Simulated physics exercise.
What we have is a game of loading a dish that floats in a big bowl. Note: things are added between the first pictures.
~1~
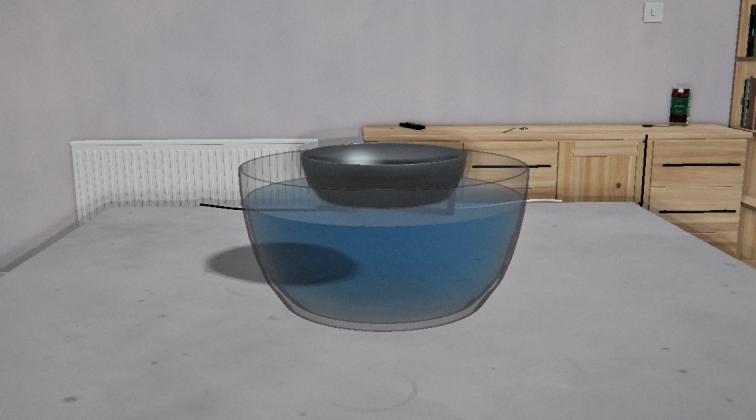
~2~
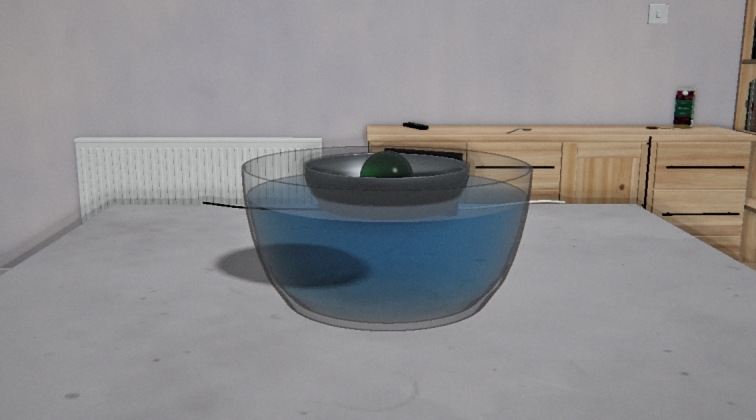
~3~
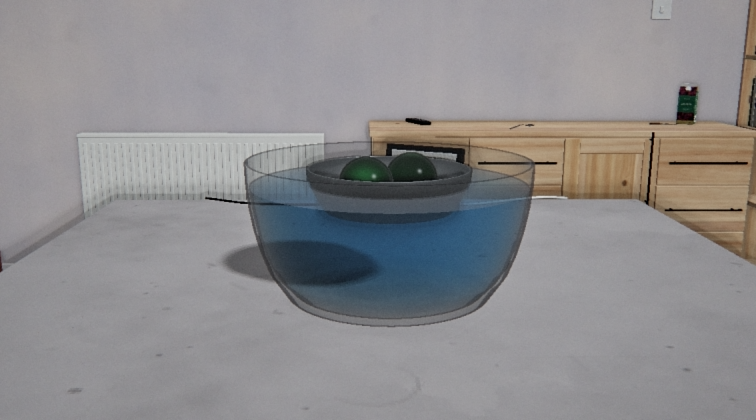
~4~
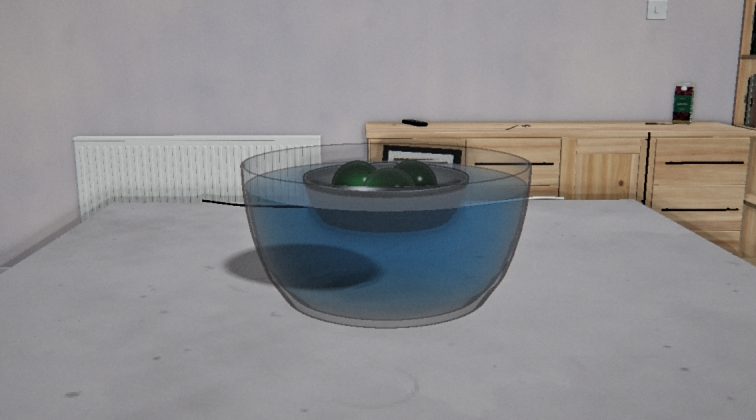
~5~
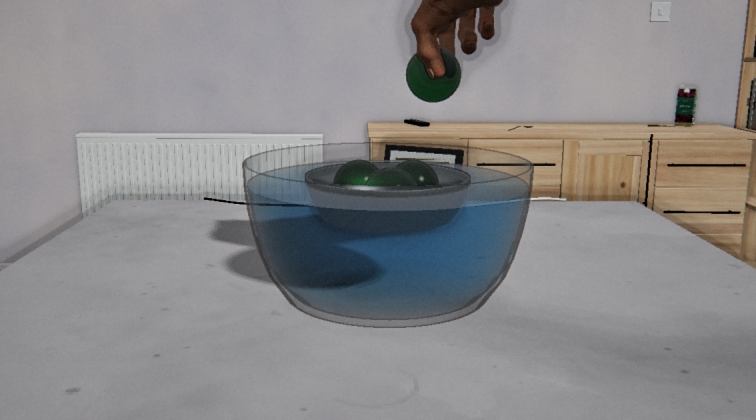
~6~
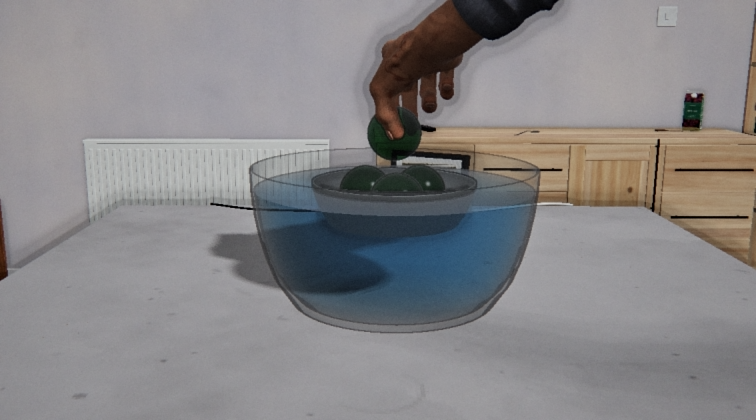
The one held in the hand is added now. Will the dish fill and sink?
Yes, it sinks.
Soon after, the glass marble is in and the dish dips.
Later, water pours in over its edge.
In the end, the dish lies on the bottom with its load.
